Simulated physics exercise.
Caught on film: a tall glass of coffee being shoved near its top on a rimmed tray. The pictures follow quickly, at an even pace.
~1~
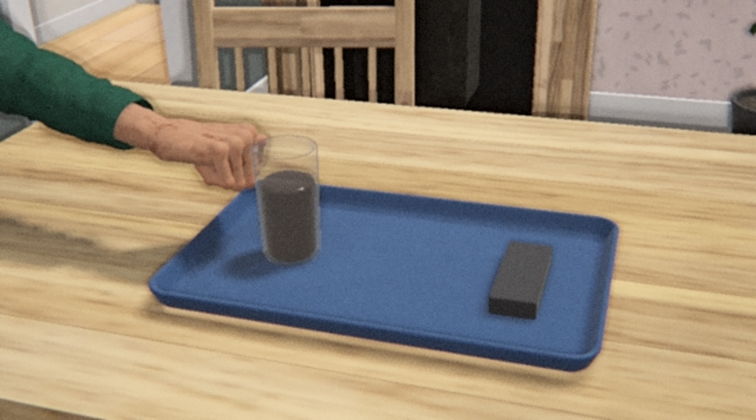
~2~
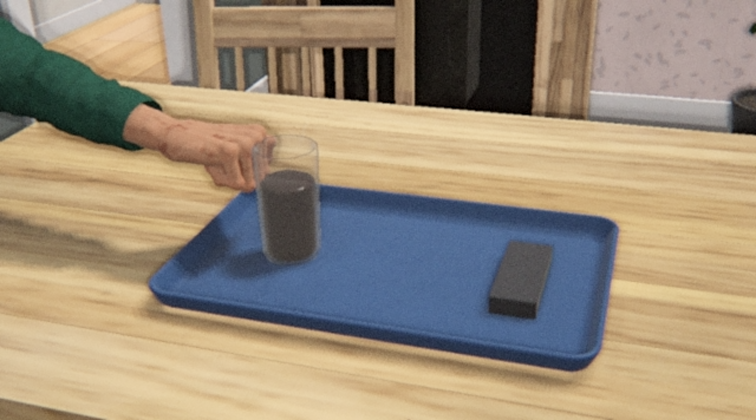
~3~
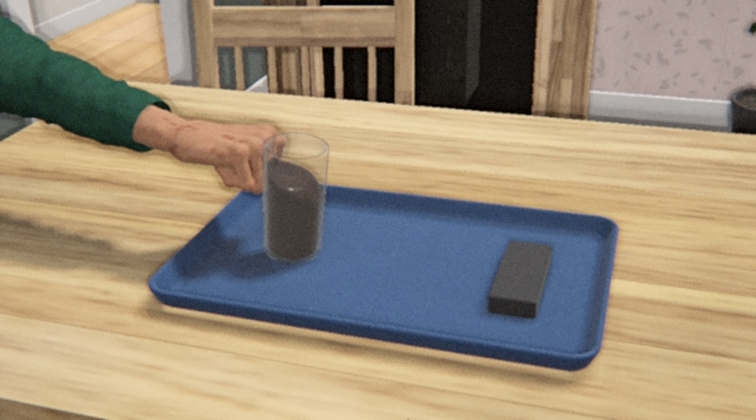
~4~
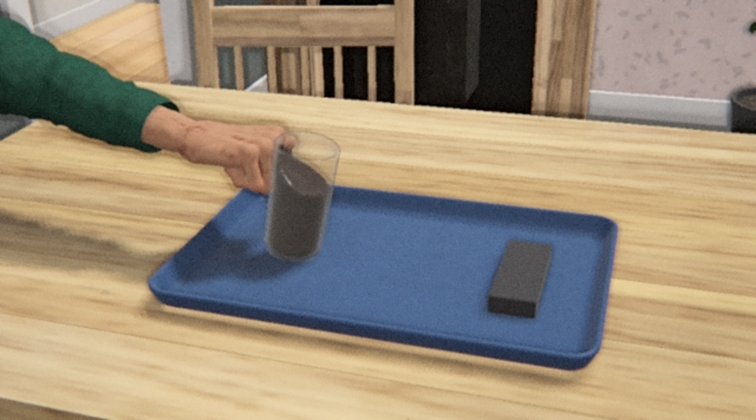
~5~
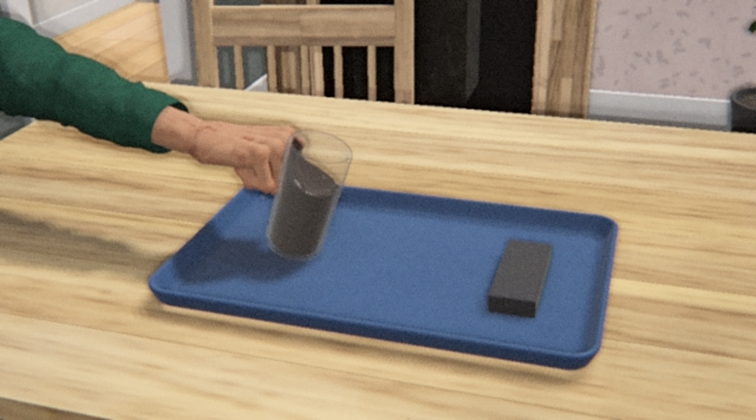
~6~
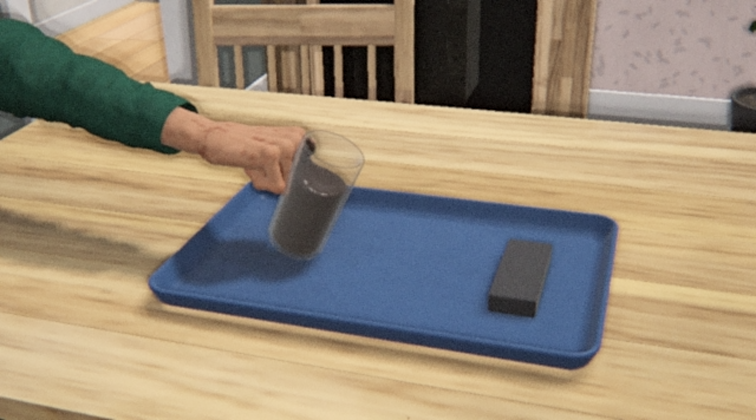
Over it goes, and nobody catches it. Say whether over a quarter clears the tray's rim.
As it turns out, less than a quarter leaves the tray.
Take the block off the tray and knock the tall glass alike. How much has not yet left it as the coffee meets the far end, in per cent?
Close to 50 per cent.
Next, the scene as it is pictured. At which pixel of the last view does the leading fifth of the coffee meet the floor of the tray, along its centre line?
Roughly at (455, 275).
A moment on, the tall glass is falling and 100 per cent is in the glass, 0 on the tray and 0 above or beyond its rim.
Next, the tall glass lies on its side and 74 per cent is in the glass, 17 on the tray and 9 above or beyond its rim.
Then the tall glass lies on its side and 38 per cent is in the glass, 47 on the tray and 15 above or beyond its rim.
Later the tall glass lies on its side and 21 per cent is in the glass, 75 on the tray and 4 above or beyond its rim.
At rest 96 per cent is held by tray and glass, 4 is off the tray.
